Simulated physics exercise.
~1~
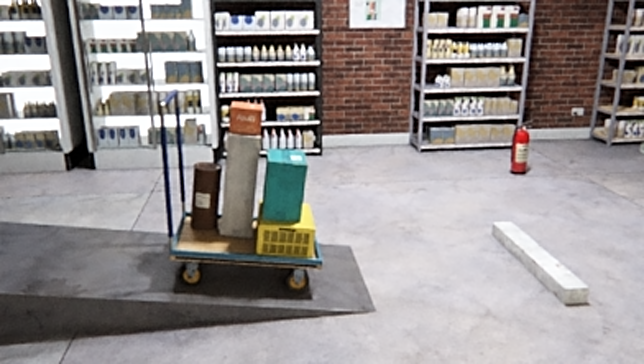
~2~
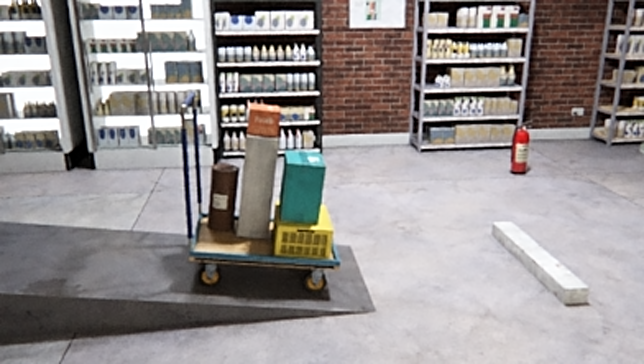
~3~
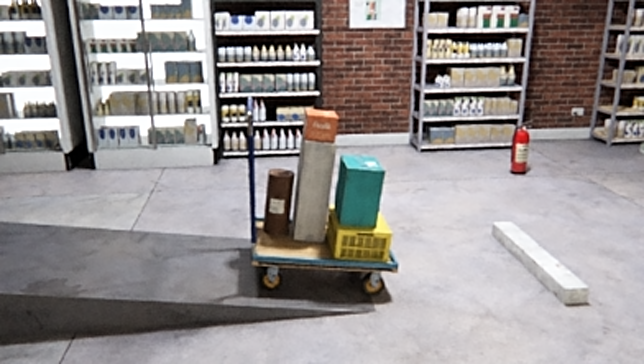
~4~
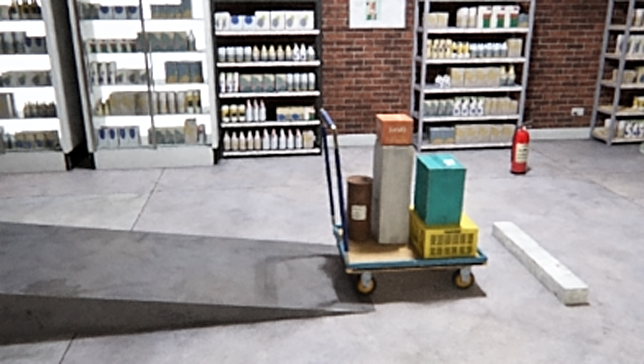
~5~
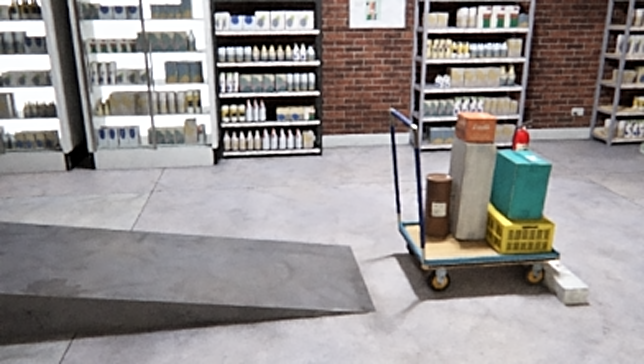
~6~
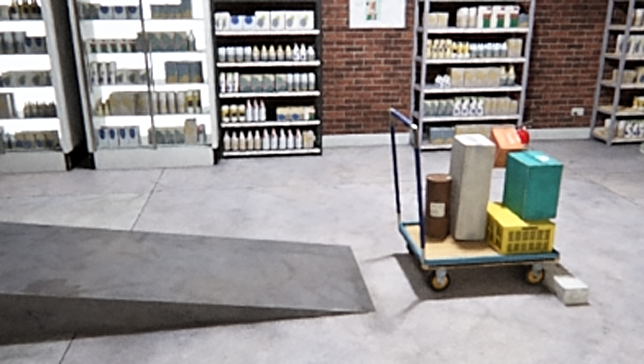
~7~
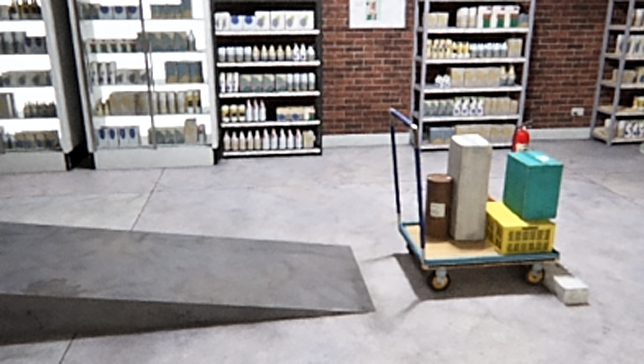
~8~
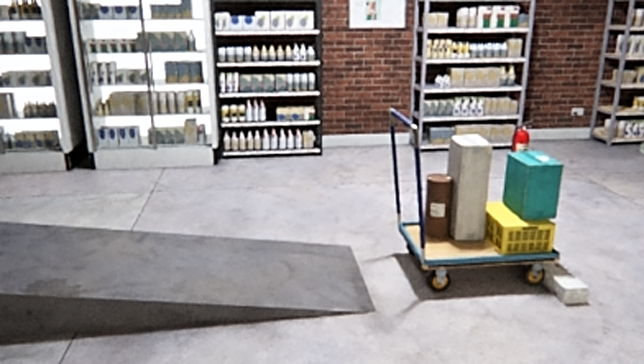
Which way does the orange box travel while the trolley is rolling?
It travels to the right, riding on top of the tall white box as the trolley rolls down the ramp and across the floor.
